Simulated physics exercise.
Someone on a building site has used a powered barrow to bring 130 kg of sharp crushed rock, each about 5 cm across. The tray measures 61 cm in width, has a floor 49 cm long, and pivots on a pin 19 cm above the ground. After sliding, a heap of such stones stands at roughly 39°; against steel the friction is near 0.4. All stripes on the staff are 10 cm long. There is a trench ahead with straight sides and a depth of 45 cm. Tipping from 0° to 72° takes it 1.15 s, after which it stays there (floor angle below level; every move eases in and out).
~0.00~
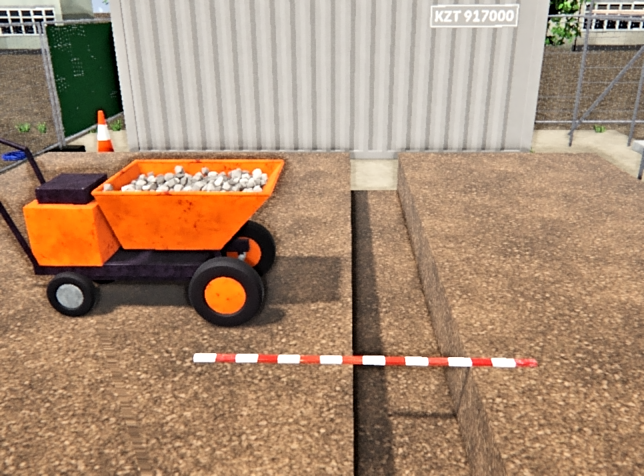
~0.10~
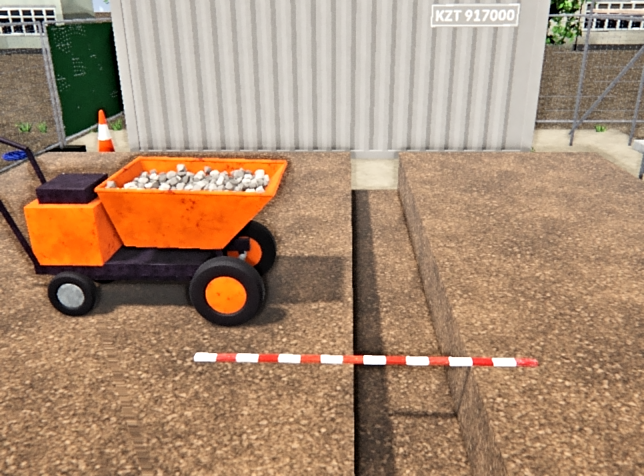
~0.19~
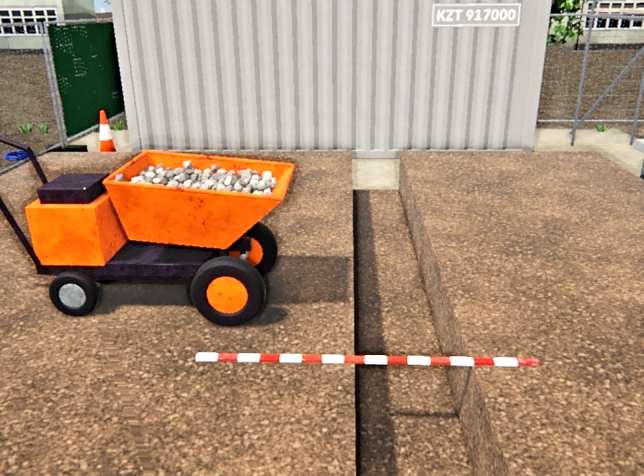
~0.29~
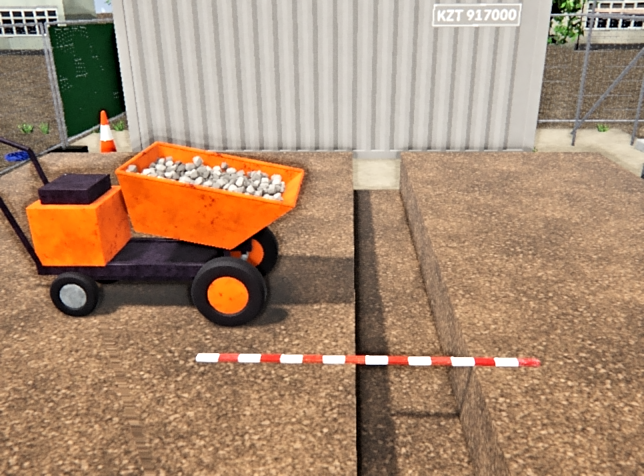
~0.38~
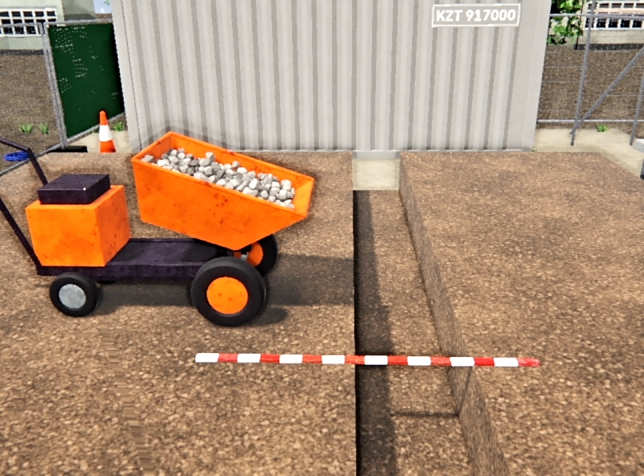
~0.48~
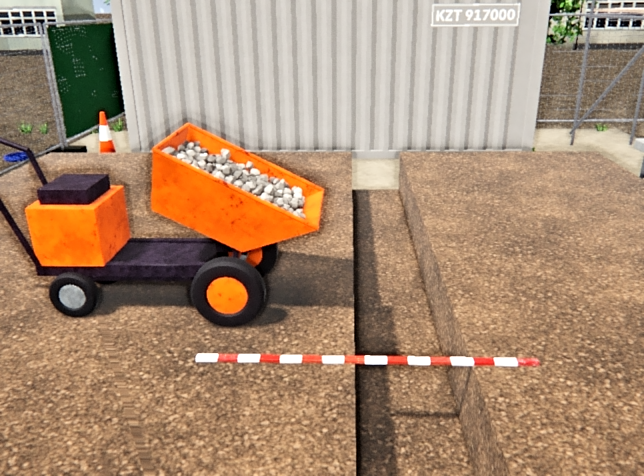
The clip opens on an orange powered barrow loaded with pale stones, standing left of a straight-sided trench, with a red-and-white staff lying across the foreground. The level tray starts tilting gently toward the right, then leans more steeply, its rear rising while the wheels stay put.
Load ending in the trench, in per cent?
100 per cent.
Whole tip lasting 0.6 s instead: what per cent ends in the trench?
Close to 100 percent, then.
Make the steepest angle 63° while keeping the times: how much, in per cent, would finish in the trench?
With that change, near 65 per cent.
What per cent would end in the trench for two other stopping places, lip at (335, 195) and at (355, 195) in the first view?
95 and 80 %.
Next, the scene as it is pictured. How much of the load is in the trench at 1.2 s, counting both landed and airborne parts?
Close to 30 per cent at that time.
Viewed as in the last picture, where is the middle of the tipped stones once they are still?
The tipped stones centre close to (395, 359).
After 0.9 s the floor is at 61°; 100 % in the tray; the foremost stones are at (340, 263).
After 1.2 s the floor is at 72°; 71 % in the tray, 29 % in the trench; the foremost stones are at (420, 371).
After 1.6 s the floor is at 72°; 32 % in the tray, 1 % short of the trench, 67 % in the trench; the foremost stones are at (445, 366).
After 3.5 s the floor is at 72°; 0 % in the tray, 100 % in the trench; the foremost stones are at (442, 354).
